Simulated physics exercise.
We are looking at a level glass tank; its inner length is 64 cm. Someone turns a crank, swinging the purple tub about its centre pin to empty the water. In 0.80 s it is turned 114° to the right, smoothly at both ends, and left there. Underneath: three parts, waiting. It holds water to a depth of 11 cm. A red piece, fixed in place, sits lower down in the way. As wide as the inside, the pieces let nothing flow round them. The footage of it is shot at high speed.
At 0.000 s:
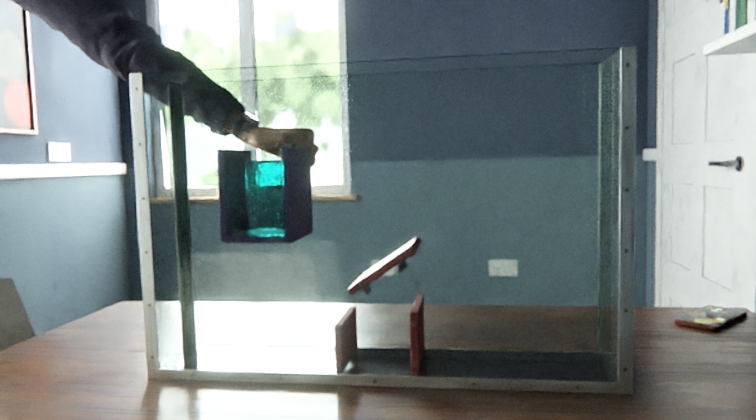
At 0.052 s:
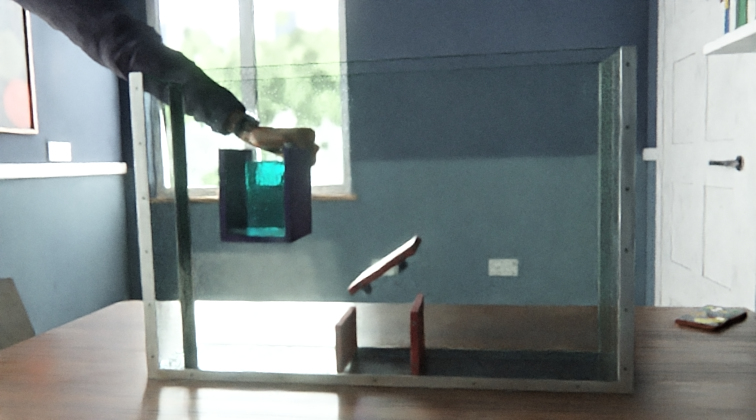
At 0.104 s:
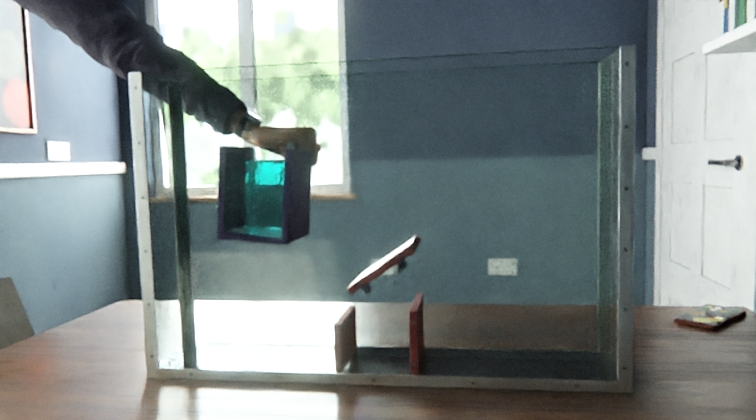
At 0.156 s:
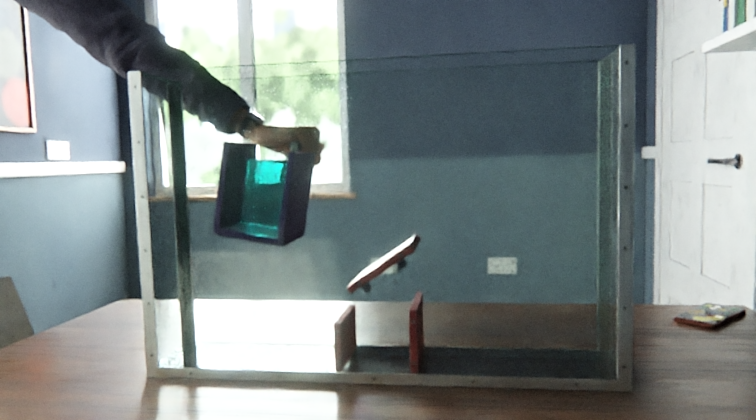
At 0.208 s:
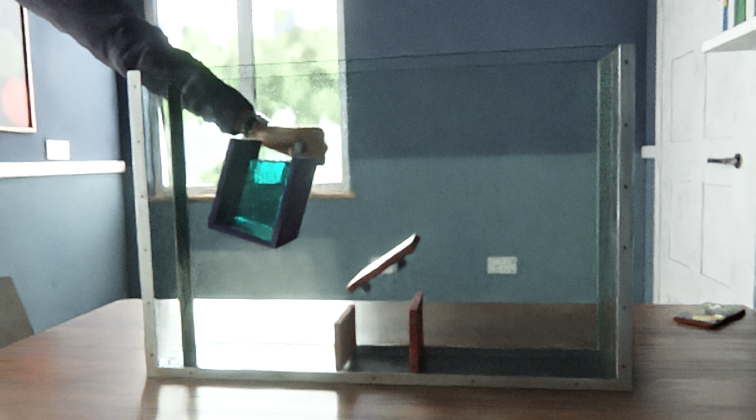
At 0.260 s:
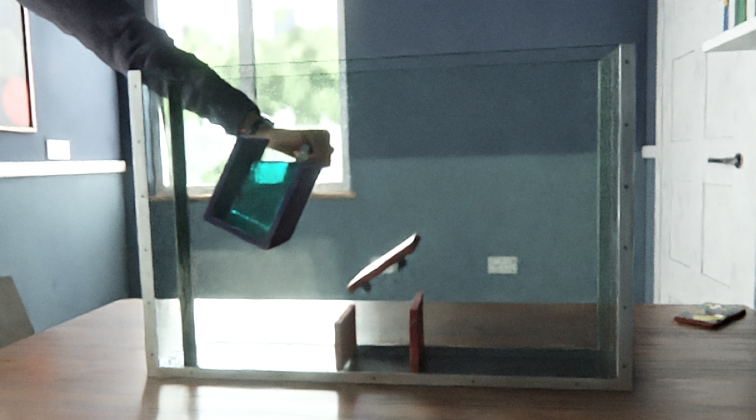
A hand tilts a purple tub of teal water to the right inside a glass tank.
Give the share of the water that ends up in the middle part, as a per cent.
Roughly 55 %.
After 0.46 s 100 per cent has yet to come down; below, left 0, middle 0, right 0.
After 0.70 s 73 per cent has yet to come down; below, left 17, middle 10, right 0.
After 1.03 s 27 per cent has yet to come down; below, left 19, middle 44, right 11.
In the end the left part holds 23, the middle 53 and the right 23 per cent.
